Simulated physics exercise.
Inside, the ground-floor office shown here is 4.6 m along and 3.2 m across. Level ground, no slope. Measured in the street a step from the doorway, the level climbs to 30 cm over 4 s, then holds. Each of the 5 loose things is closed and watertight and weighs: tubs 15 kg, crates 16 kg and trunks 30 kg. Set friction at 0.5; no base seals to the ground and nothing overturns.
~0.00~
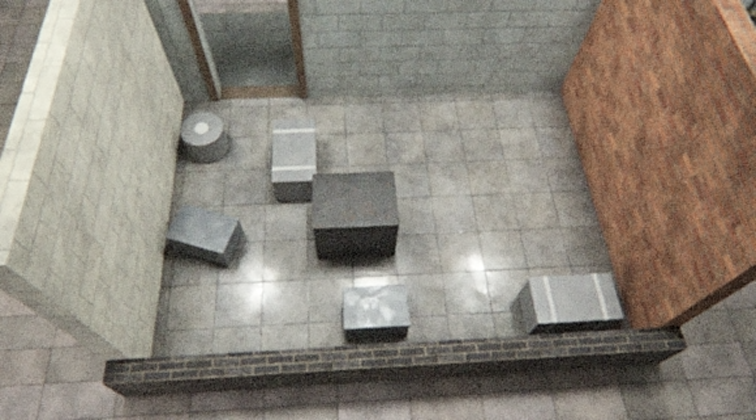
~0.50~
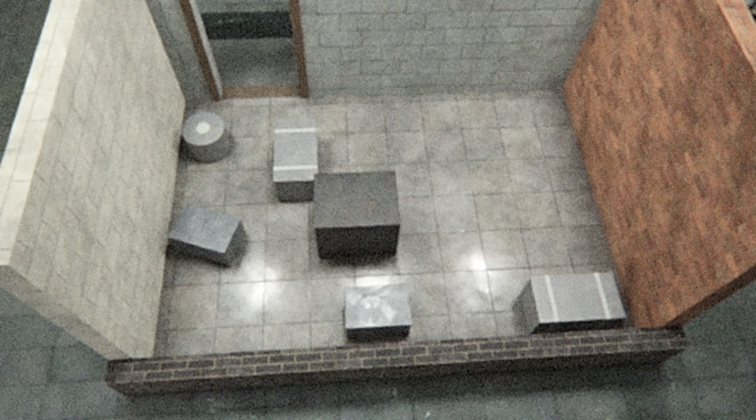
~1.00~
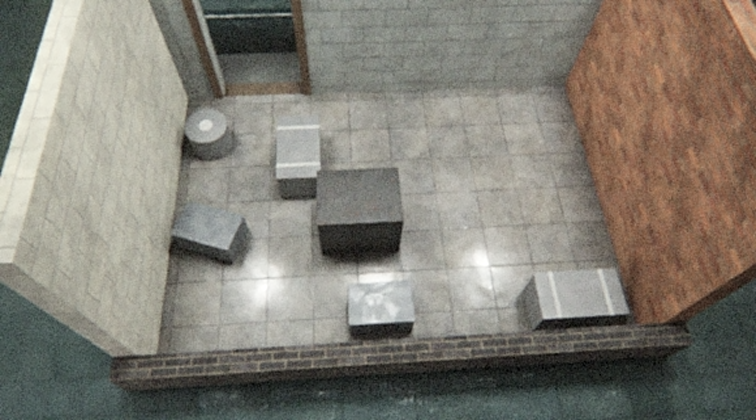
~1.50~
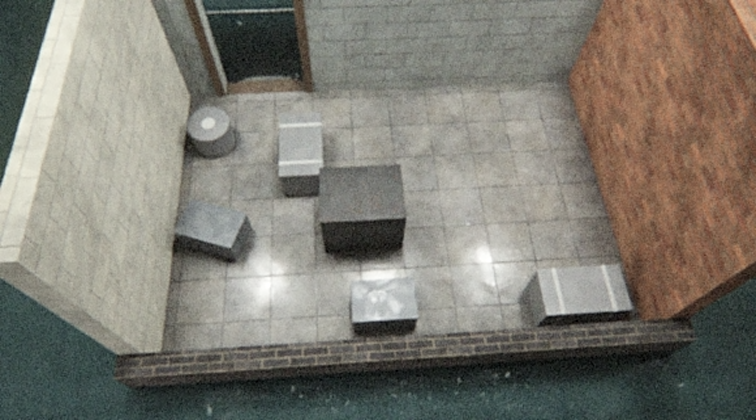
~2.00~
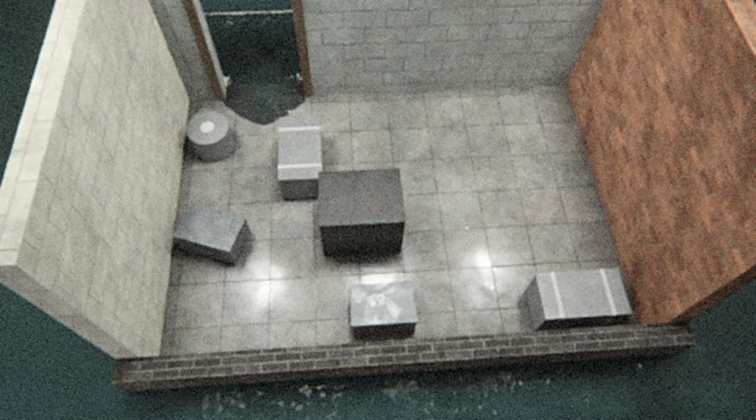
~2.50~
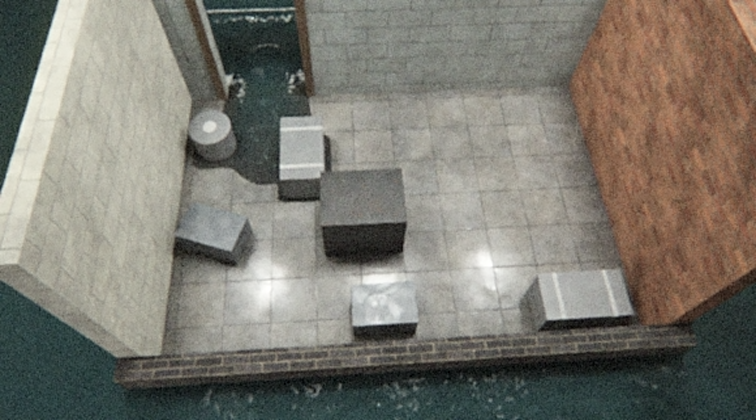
The clip opens on a raised view of a tiled room with pale and reddish walls, holding scattered blocks and a round tub, none of which visibly shifts. Dark water covers the ground outside, then enters through the doorway at the back left and spreads between the tub and a banded block.
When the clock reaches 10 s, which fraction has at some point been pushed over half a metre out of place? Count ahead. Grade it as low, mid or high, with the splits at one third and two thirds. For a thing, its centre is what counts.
Grade: High, two thirds or more.
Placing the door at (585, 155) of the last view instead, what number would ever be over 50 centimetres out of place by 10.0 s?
Then it comes to 4 of them.
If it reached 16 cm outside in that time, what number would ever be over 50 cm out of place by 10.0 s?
That would give 1.
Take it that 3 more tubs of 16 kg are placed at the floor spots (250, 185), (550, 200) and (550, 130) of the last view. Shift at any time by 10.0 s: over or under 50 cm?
The three, in order: Larger, larger, smaller shift.
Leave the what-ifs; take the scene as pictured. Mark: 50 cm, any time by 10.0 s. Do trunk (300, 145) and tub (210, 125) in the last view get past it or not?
First within it, then beyond it.
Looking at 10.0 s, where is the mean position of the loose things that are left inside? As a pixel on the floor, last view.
Near (485, 197).
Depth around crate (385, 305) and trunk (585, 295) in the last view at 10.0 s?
Close to 16 and 16 centimetres.
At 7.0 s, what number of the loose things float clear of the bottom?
At that instant the tally stands at 2.
After 3.5 s 0 of 5 are over 50 cm from their spots; 0 afloat.
After 4.5 s 1 of 5 are over 50 cm from their spots; 0 afloat.
After 7.0 s 3 of 5 are over 50 cm from their spots; 2 afloat.
After 10.0 s 4 of 5 are over 50 cm from their spots, and 4 have been at some point; 4 afloat.
